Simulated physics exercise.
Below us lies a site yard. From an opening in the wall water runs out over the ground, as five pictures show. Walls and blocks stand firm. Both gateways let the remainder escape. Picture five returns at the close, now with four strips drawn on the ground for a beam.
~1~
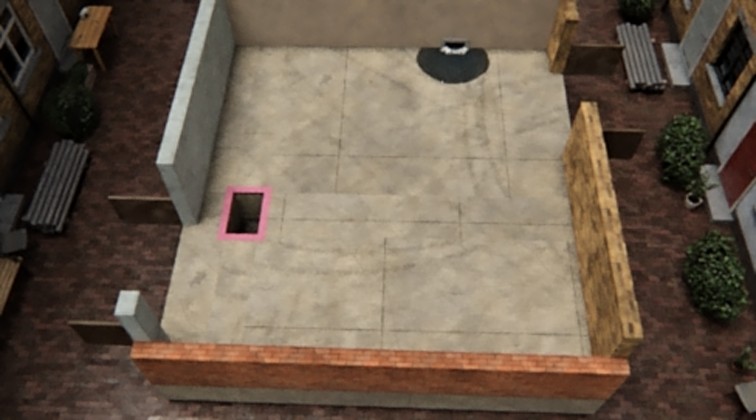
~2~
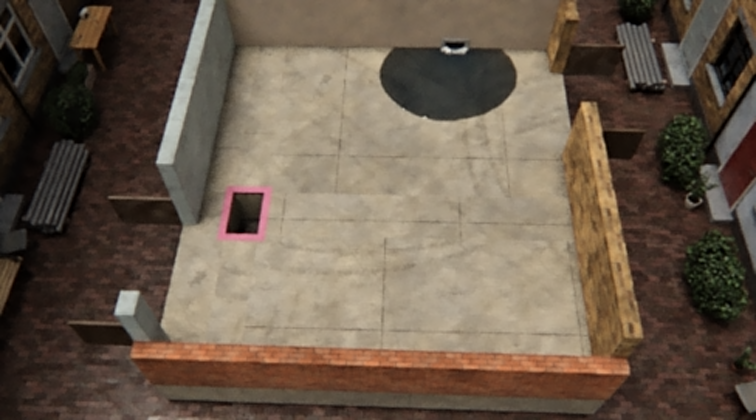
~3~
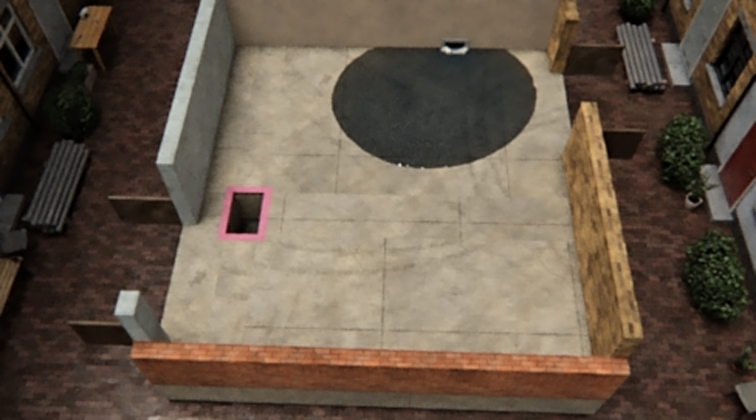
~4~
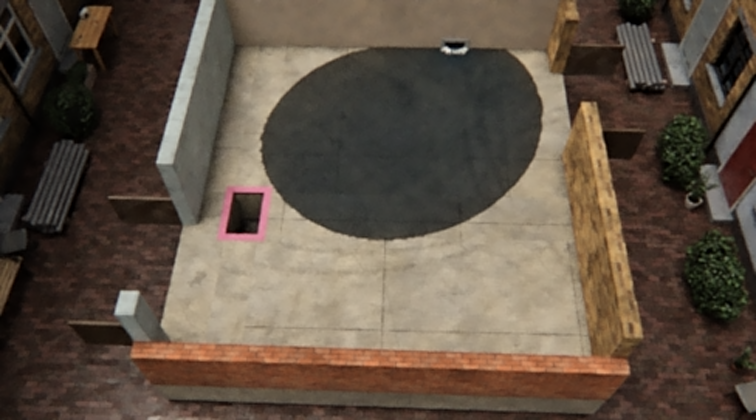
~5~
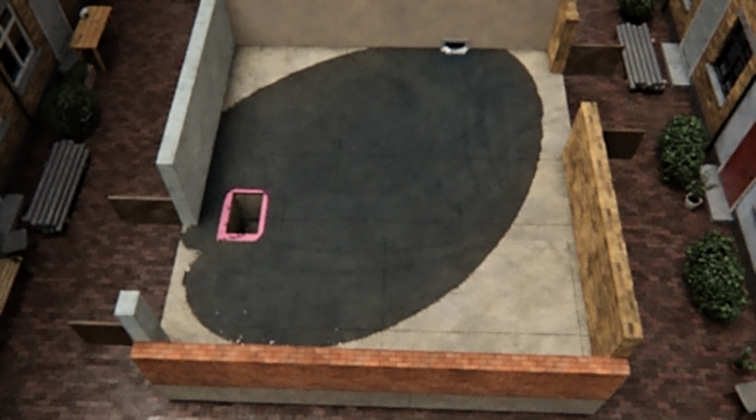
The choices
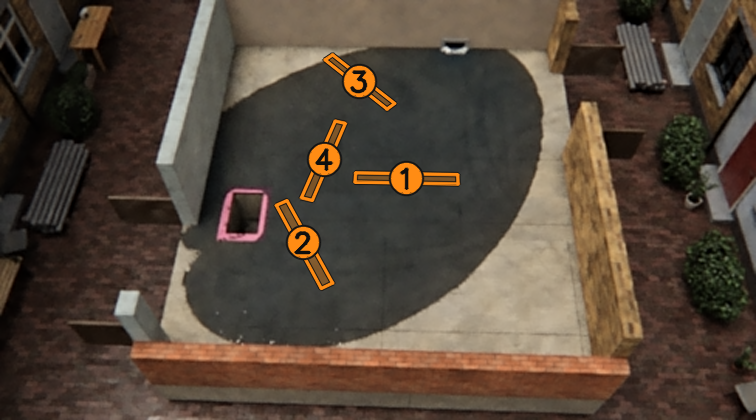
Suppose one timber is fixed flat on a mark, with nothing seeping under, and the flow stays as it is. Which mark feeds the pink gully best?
Choose 1.
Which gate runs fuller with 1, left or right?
More leaves on the left.
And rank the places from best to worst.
Best to worst: 1, 2, 3, 4.
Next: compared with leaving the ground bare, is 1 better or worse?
Better.
On the marked copy, 1 from (355, 177) to (457, 179); 2 from (281, 202) to (326, 285); 3 from (328, 57) to (390, 106); 4 from (306, 199) to (340, 122).
If 1 is chosen, about 42 % of the stream runs into the pink gully, about 58 % out by the gates.
If 2 is chosen, about 28 % of the stream runs into the pink gully, about 72 % out by the gates.
If 3 is chosen, about 19 % of the stream runs into the pink gully, about 81 % out by the gates.
If 4 is chosen, about 11 % of the stream runs into the pink gully, about 89 % out by the gates.
